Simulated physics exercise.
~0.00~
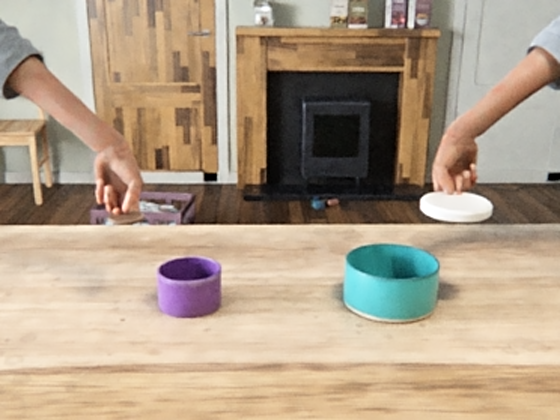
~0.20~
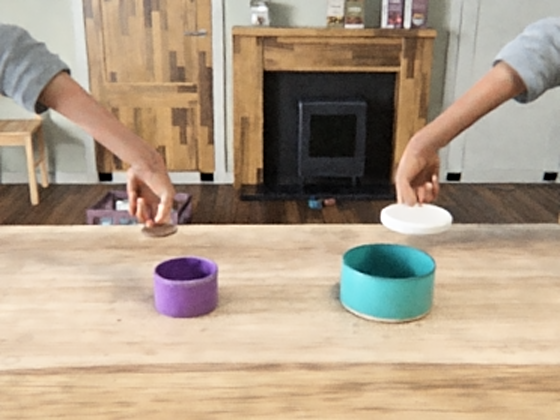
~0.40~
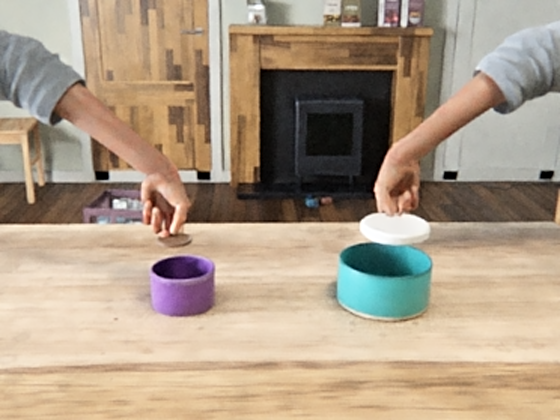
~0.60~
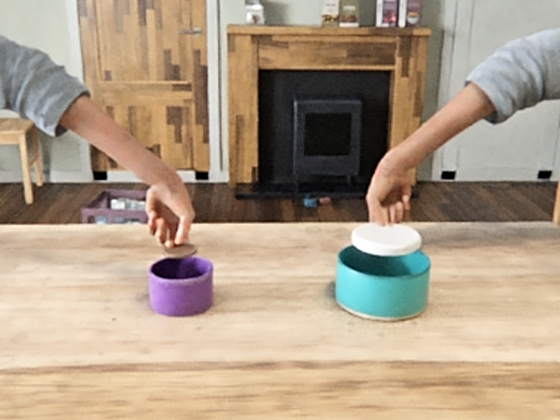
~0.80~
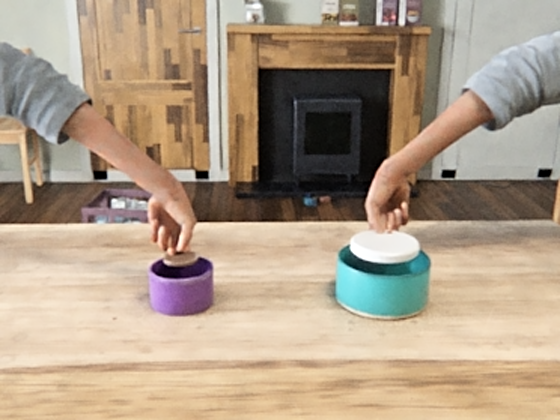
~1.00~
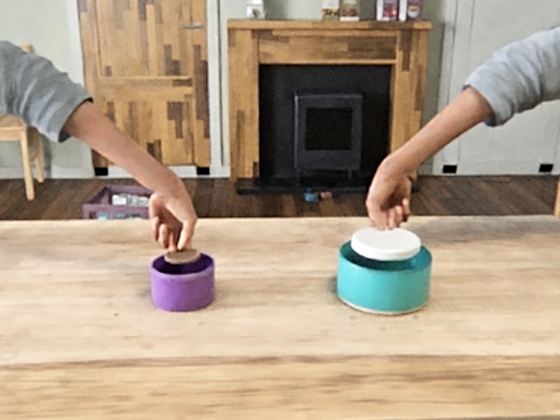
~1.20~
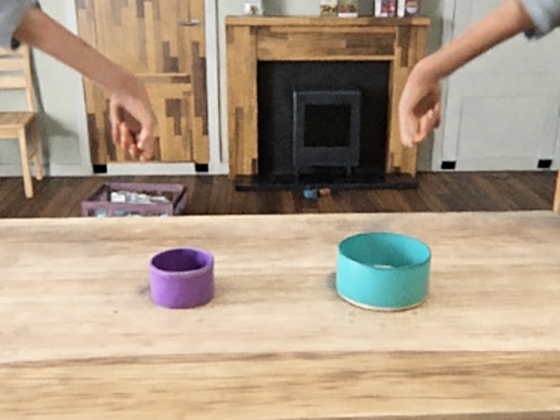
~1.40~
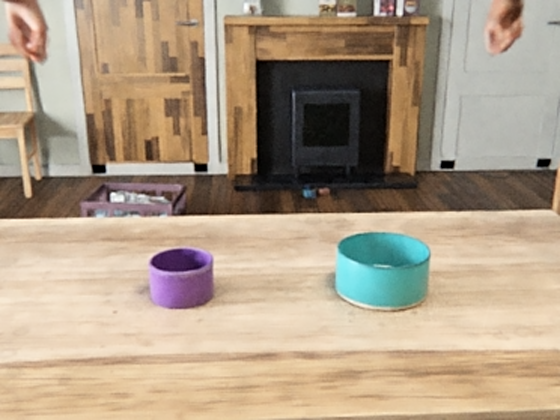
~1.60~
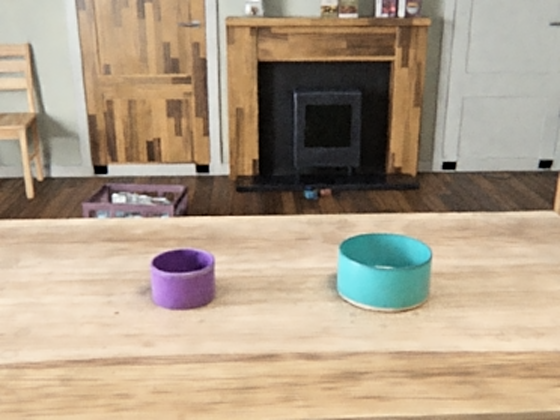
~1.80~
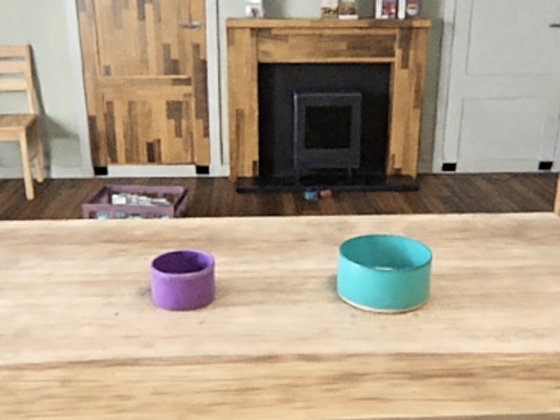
A white lid and a smaller brown lid, each held by a hand, move in over a pale wooden table, seen from the front with a fireplace and a wooden door behind. A small purple container stands on the left and a wider teal one on the right. The hands bring the lids inward and lower them to the openings, brown over purple and white over teal. Then the hands let go, and both lids drop inside. The hands draw back out of view, leaving the two containers standing open with neither lid showing.
